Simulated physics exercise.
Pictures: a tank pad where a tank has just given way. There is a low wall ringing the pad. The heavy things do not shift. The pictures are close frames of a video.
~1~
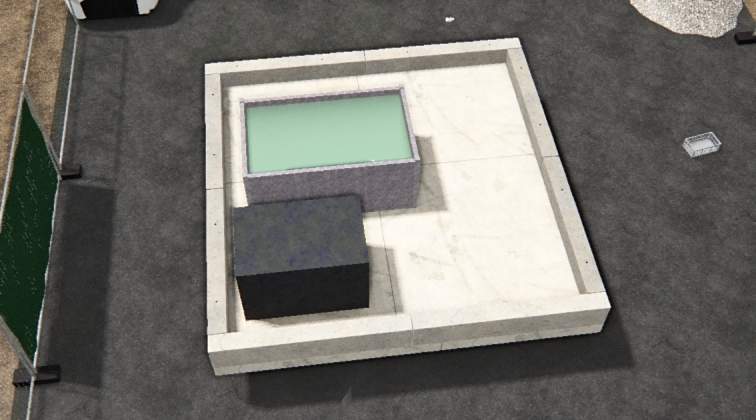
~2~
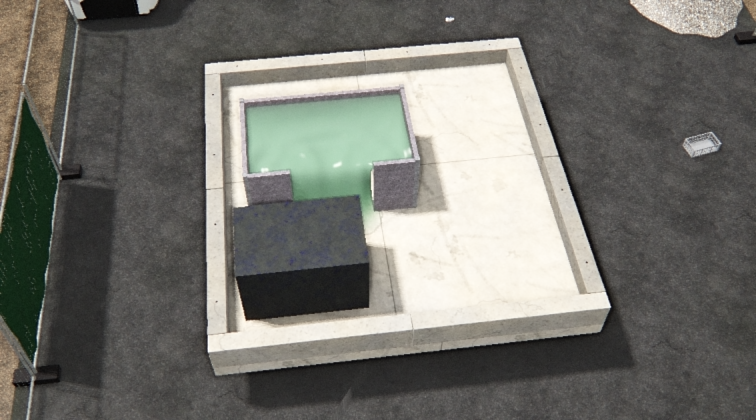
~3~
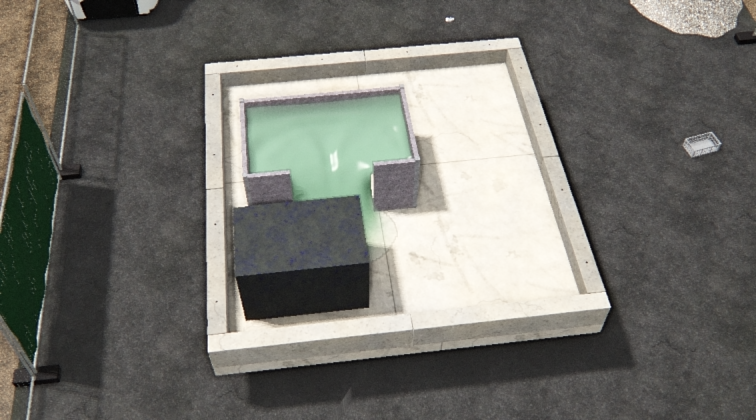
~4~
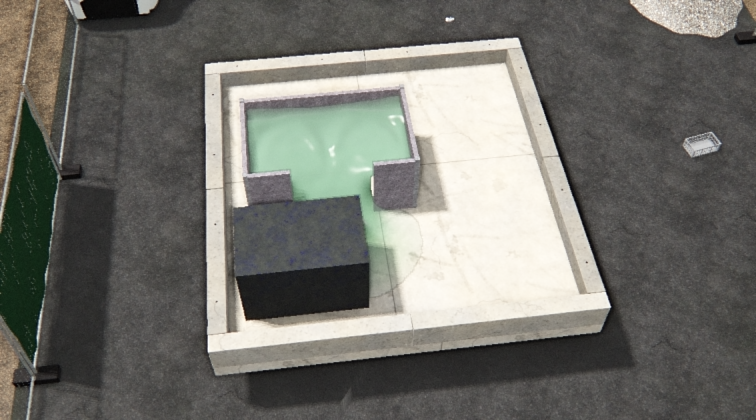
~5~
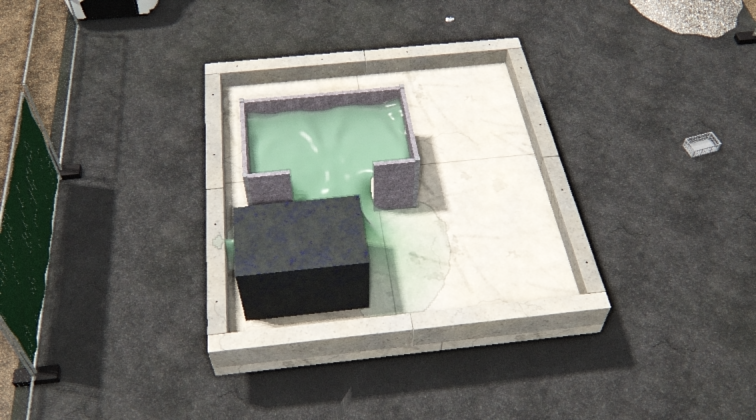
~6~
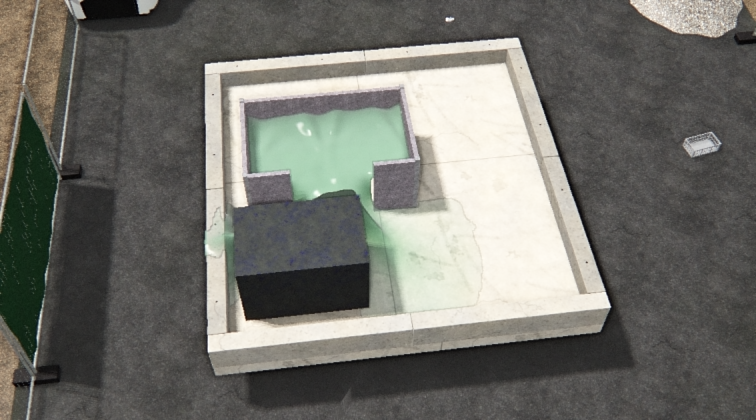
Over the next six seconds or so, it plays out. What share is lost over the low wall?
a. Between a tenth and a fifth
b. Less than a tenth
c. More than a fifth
b.
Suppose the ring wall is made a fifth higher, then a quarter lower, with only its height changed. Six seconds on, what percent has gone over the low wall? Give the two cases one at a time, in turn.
First try 2 per cent, second try 16 per cent.
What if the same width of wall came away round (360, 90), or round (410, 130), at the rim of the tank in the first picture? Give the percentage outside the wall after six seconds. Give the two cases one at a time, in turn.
Roughly 14 per cent first, then roughly 12 per cent.
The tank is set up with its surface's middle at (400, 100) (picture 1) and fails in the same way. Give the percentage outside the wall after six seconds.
8 %.
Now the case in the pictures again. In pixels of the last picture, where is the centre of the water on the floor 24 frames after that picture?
Around pixel (383, 201) of the last picture.
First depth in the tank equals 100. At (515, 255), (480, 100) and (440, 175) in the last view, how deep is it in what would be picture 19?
Readings in sequence: 14, 0, 0 percent.
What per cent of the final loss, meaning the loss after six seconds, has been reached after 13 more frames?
My reading is near 90 per cent.
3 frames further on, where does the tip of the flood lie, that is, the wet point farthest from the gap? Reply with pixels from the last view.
The farthest wet point should be near (567, 307).
A moment on, water covers 35 % of the floor; the low wall has let 1 % over.
Next, water covers 40 % of the floor; the low wall has let 1 % over.
Then, water covers 55 % of the floor; the low wall has let 6 % over.
Later, water covers 80 % of the floor; the low wall has let 7 % over.
In the end, water covers 80 % of the floor; the low wall has let 7 % over.
